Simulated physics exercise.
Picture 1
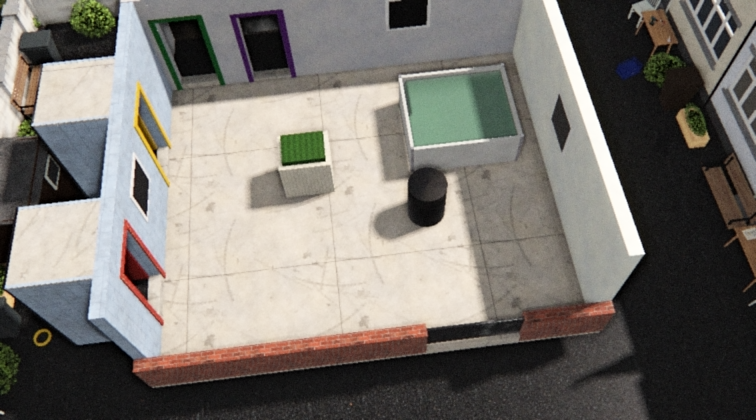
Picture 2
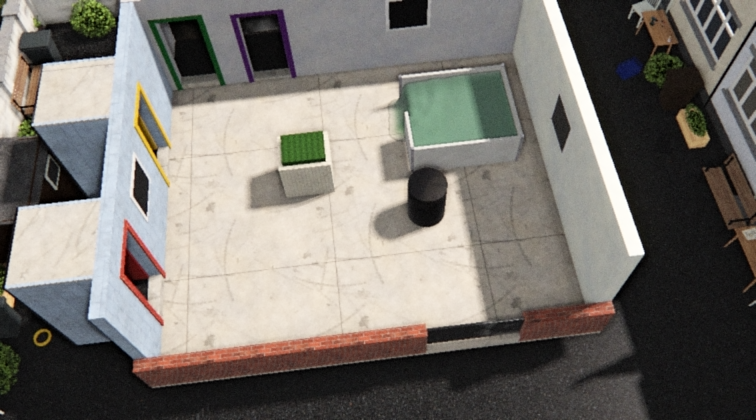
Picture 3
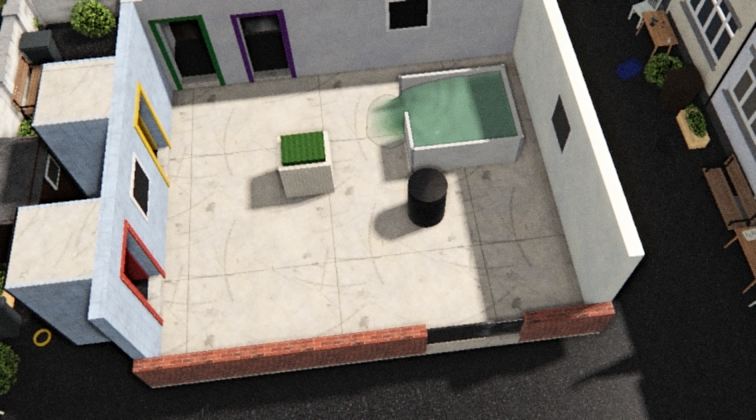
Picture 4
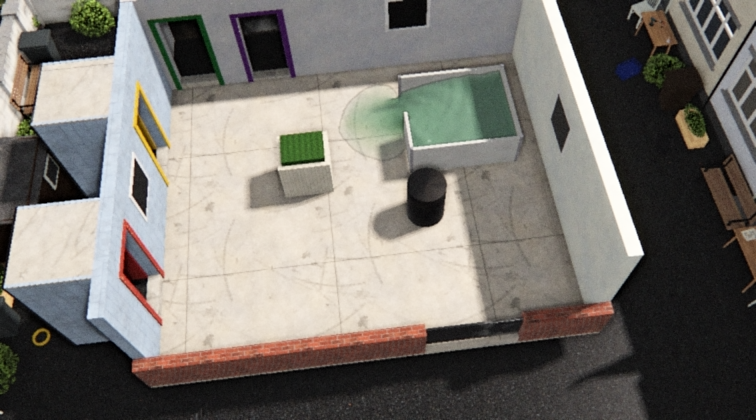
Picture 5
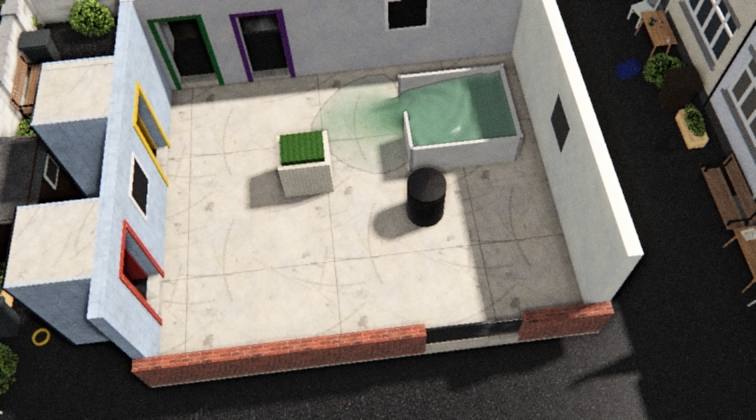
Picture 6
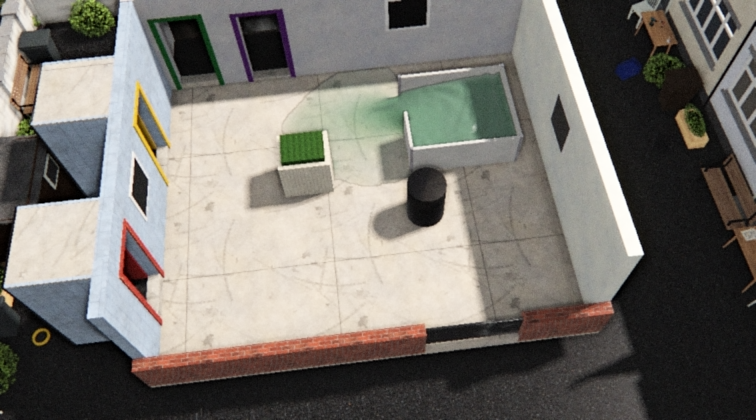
In a walled yard with coloured doorways, greenish water poured out through the left side of an open tank and spread leftward across the pale floor in a widening fan, reaching the grass-topped block.
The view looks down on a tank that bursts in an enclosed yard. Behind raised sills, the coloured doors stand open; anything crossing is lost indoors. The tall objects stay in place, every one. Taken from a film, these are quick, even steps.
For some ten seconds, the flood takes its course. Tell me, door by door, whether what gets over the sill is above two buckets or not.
The purple door gets overrun I think; the green door gets overrun I think; the yellow door gets overrun I think; the red door holds up fine I think.
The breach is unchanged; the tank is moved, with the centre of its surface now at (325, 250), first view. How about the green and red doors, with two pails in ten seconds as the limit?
My reading: The green one is over, the red one lets more in.
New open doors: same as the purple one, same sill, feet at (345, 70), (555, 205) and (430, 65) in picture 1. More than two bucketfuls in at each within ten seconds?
Same order as asked - exceeds the limit, stays within the limit and stays within the limit.
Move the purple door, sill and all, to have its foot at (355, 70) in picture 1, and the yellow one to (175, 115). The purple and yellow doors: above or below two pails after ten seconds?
As it turns out, the purple door runs past it while the yellow door runs past it.
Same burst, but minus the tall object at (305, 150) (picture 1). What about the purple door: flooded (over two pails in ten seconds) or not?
As for the purple door, it rises above the limit.
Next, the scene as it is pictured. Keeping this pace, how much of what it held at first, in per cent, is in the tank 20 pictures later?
That comes to about 42 per cent.
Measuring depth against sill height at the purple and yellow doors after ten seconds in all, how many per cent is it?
120 and 70 %, in that order.
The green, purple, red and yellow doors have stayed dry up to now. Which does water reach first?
The purple-painted one.
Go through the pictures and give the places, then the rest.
The first frame shows the open tank at (459, 108) is whole and still.
In the second frame, water pours out at (404, 112) and has run to (399, 138).
In the third frame, water pours out at (405, 113) and has run to (375, 139).
In the fourth frame, water pours out at (404, 113) and has run to (344, 134).
In the fifth frame, the front is at (316, 122), out from the gap at (404, 113).
In the sixth frame, water pours out at (404, 112) and has run to (286, 127).
A moment on, water covers 25 % of the floor; the purple door wet at the sill, nothing in, the green door not reached, the yellow door not reached, the red door not reached.
Next, water covers 35 % of the floor; the purple door under two buckets in, the green door wet at the sill, nothing in, the yellow door under two buckets in, the red door not reached.
Then, water covers 45 % of the floor; the purple door over two buckets in, the green door over two buckets in, the yellow door far over two buckets in, the red door wet at the sill, nothing in.
Later, water covers 60 % of the floor; the purple door over two buckets in, the green door far over two buckets in, the yellow door far over two buckets in, the red door wet at the sill, nothing in.
In the end, water covers 85 % of the floor; the purple door over two buckets in, the green door far over two buckets in, the yellow door far over two buckets in, the red door wet at the sill, nothing in.
